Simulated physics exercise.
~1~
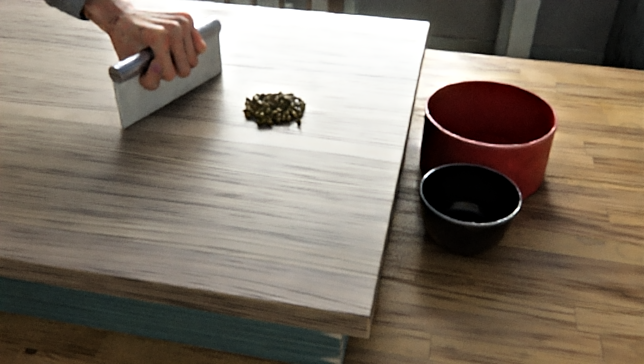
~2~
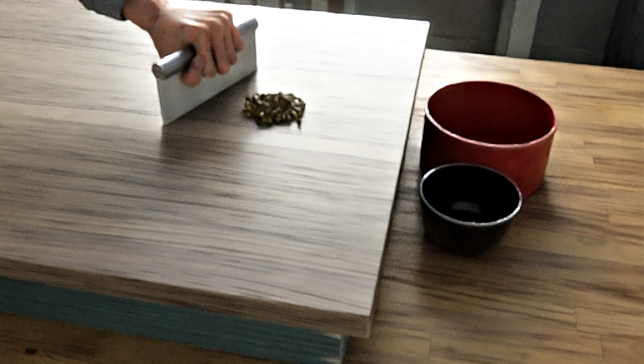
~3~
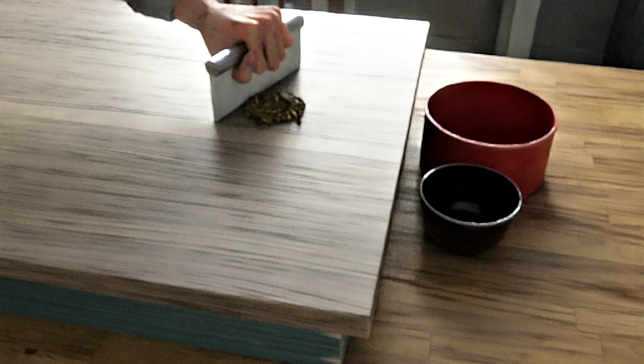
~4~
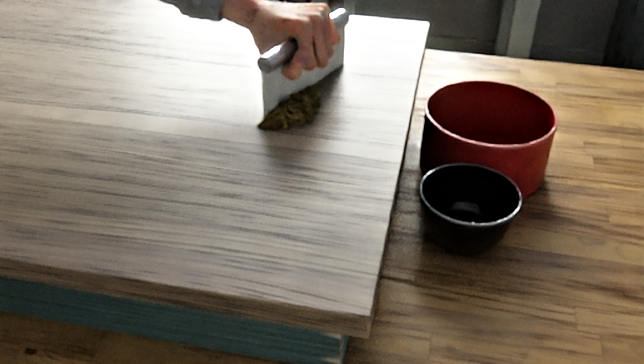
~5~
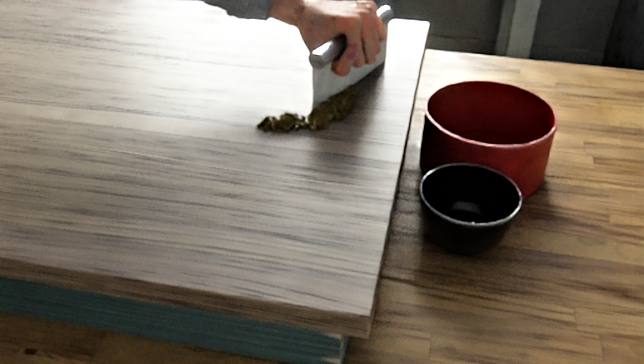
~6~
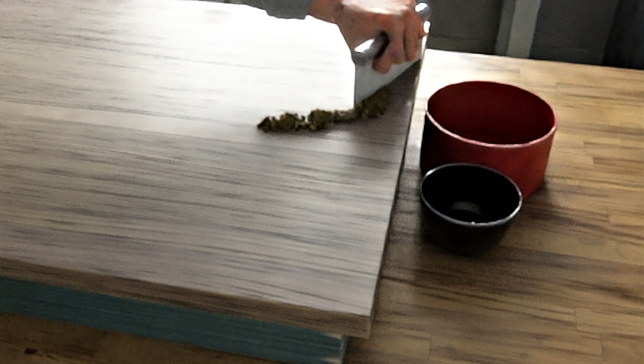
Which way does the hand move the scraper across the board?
The scraper moves to the right, going through the heap of small pieces towards the board's right edge.
On a brown wooden table, seen from above at an angle, a pale wood-grained board with a teal side fills the left and centre. A small heap of greenish-brown pieces lies on it, while a red pot and a smaller black bowl stand to the right, below its edge. A hand slides an upright scraper with a grey handle rightward until it reaches the heap. The blade pushes into the pieces and drags some along, leaving others in a trail behind it. It ends at the board's right edge, with the pieces strung out on top and none seen falling.
